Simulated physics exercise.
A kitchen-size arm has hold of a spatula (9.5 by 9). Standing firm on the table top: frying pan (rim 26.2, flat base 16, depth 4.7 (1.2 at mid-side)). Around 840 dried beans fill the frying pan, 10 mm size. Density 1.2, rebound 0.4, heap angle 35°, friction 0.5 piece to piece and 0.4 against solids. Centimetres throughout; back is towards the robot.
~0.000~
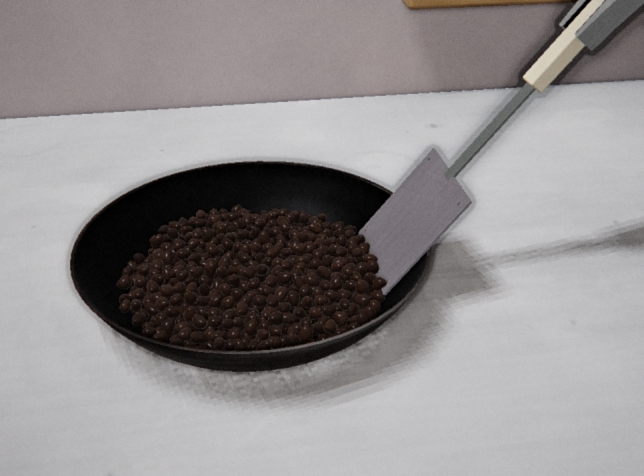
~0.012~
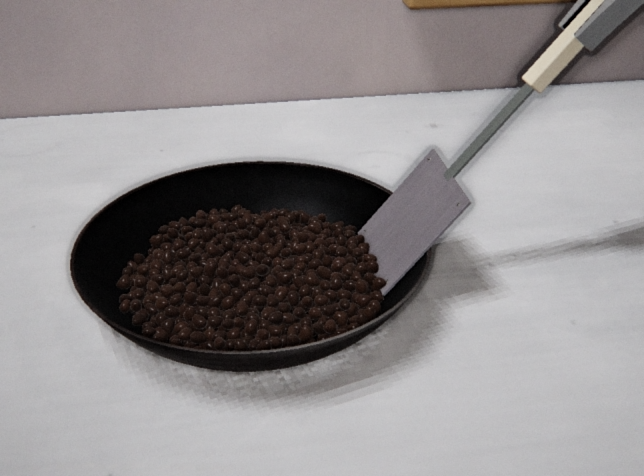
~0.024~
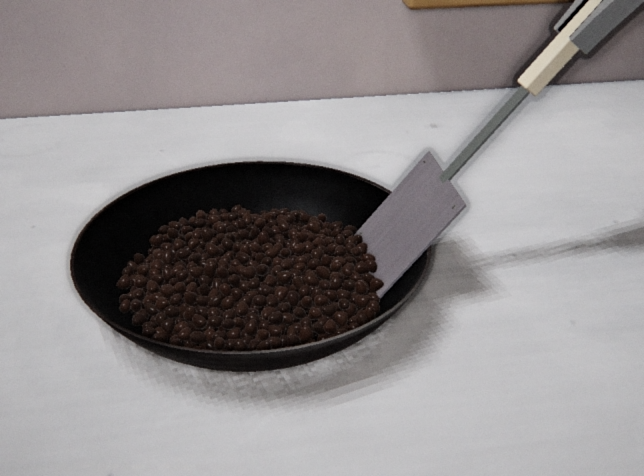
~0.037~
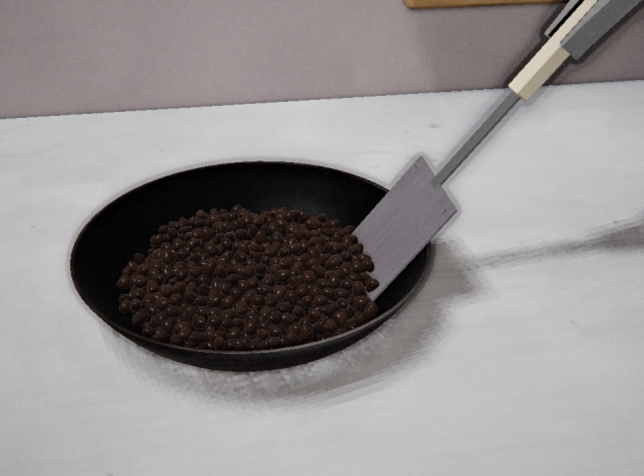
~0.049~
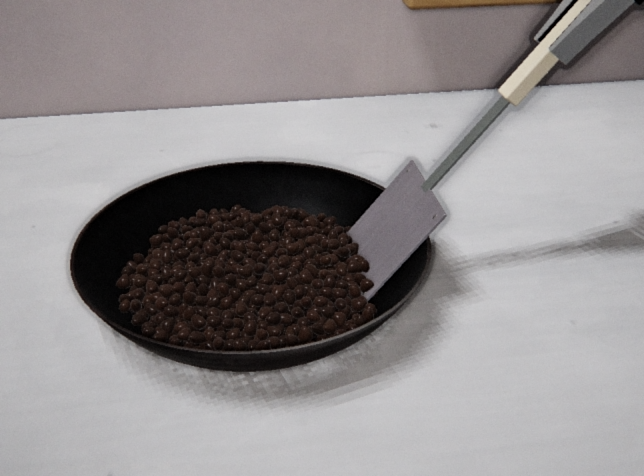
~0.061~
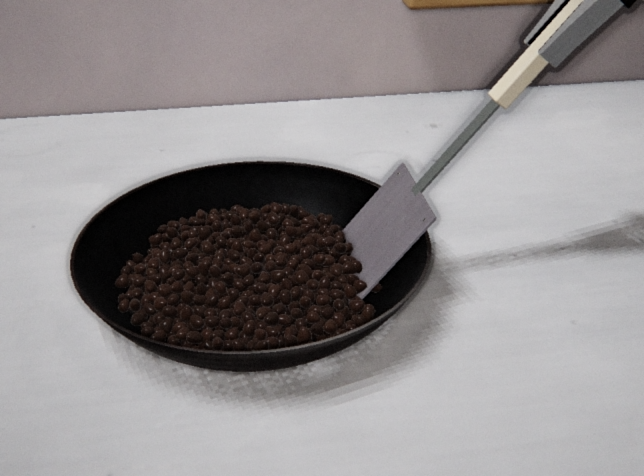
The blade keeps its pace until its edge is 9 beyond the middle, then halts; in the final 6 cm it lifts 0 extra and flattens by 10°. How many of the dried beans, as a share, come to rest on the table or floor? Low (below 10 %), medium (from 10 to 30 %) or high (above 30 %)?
A medium share, from 10 to 30 %, ends on the table or floor.
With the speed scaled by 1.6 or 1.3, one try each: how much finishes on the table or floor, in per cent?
Some 25 and 20 per cent.
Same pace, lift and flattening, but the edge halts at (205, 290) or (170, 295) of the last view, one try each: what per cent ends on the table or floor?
Some 0 and 5 per cent.
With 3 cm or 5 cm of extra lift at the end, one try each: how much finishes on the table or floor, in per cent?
Some 25 and 20 per cent.
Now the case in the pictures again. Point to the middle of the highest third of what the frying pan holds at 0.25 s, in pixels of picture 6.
Near (153, 257).
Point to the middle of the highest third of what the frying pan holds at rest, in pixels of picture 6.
At about (127, 251).
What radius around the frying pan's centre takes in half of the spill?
Some 18 cm.
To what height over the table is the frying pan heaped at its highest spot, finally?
Roughly 7.0 cm.
After 0.16 s, sloping 51°, highest piece 8 above the table; 841 in the frying pan, 1 on the blade or in flight.
After 0.25 s, sloping 48°, highest piece 6 above the table; 841 in the frying pan, 1 on the blade or in flight.
After 0.50 s, sloping 41°, highest piece 6 above the table; 711 in the frying pan, 125 on the table or floor, 6 on the blade or in flight.
After 1.55 s, sloping 41°, highest piece 6 above the table; 708 in the frying pan, 134 on the table or floor.
In the end, 708 in the frying pan, 134 on the table or floor. That is 16 % on the table or floor.
